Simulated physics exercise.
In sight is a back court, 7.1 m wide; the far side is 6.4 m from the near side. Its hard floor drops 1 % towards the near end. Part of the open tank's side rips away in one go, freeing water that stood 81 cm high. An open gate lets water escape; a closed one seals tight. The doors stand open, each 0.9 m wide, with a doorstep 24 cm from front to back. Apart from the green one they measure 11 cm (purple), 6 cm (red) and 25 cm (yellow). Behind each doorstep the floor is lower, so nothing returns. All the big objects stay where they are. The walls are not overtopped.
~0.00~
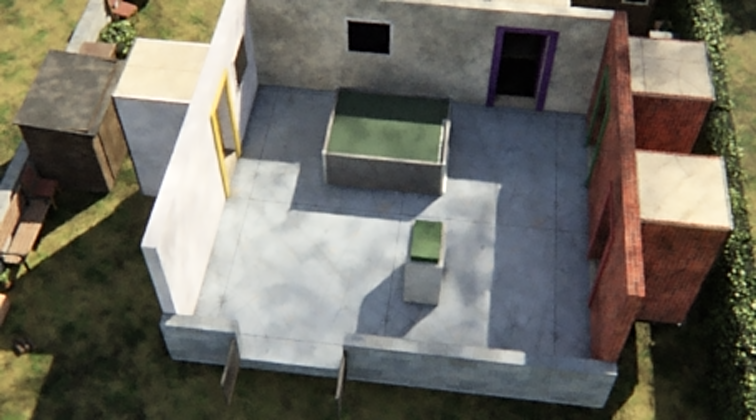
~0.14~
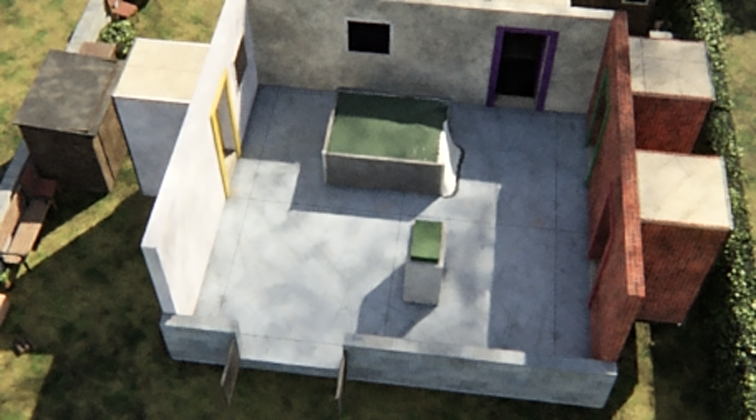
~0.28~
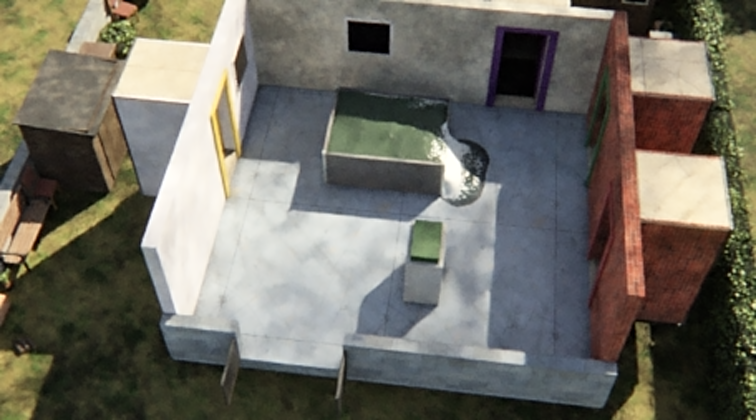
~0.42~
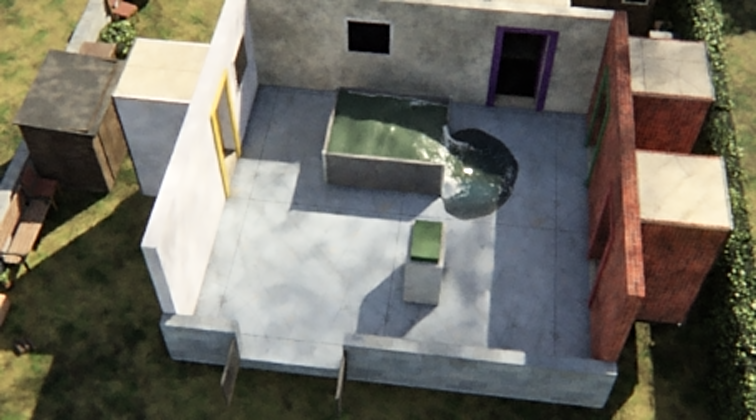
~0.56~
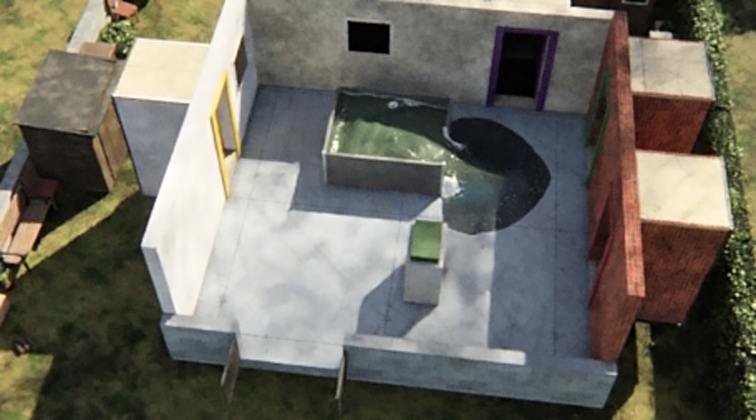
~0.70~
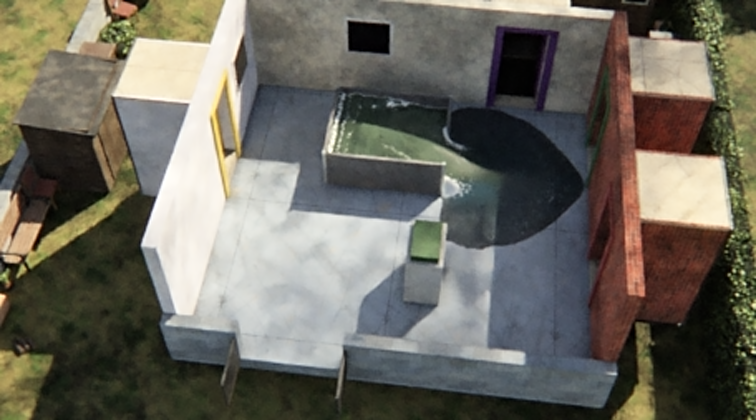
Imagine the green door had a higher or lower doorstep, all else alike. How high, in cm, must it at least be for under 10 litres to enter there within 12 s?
It would have to be roughly 32 cm high.
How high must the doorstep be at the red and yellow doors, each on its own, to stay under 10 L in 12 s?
About 18 cm at red and 7.0 cm at yellow.
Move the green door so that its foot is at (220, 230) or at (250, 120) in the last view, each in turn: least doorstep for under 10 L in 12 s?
About 7.5 and 8.0 cm.
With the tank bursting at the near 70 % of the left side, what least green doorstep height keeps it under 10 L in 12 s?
Then roughly 9.5 cm.
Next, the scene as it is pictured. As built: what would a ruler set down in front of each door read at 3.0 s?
Depths in cm: Purple 11, red 14, green 26, yellow 0.
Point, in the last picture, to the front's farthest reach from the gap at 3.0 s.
Around (588, 385).
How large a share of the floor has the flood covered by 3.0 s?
Some 35 per cent of it.
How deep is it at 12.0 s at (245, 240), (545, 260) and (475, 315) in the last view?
Roughly 7, 6 and 7 cm, in turn.
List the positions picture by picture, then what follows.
The open tank at (389, 127) is whole and still, 81 cm deep; the green door at (597, 131) is dry, in the first picture.
The gap is at (443, 158), the front 0.3 m out at (460, 159); the back of the open tank holds 81 cm, in the second picture.
Water pours out at (443, 161) and has run 0.8 m, to (483, 168); about 13 cm deep outside, 81 cm at the back, in the third picture.
Water pours out at (443, 162) and has run 1.4 m, to (513, 177); about 10 cm deep outside, 81 cm at the back, in the fourth picture.
The front is at (546, 180), 2.1 m from the gap at (443, 162); 4.4 m2 of floor is wet, 76 cm left at the back, in the fifth picture.
Water pours out at (443, 162) and has run 2.7 m, to (579, 188); about 5 cm deep outside, 68 cm at the back; 0.4 m in a straight line remain to the green door at (597, 131), in the sixth picture.
After 1.4 s water covers 25 % of the floor, deepest (42 cm) near (450, 176); 13 cm at the green door, 50 litres in over its 11 cm doorstep.
After 3.0 s water covers 35 % of the floor, deepest (38 cm) near (588, 385); 26 cm at the green door, 265 litres in over its 11 cm doorstep.
After 12.0 s water covers 100 % of the floor, deepest (11 cm) near (525, 377); 4 cm at the green door, 368 litres in over its 11 cm doorstep.
At the green door as built, the water arrived by 0.8 s and peaked near 32 cm at 2.0 s.
Run again over the same 12 s with other heights there, 40 litres in over 27.5 cm, 1 litre over 37 cm. The limit of 10 litres is kept from about 32 cm up.
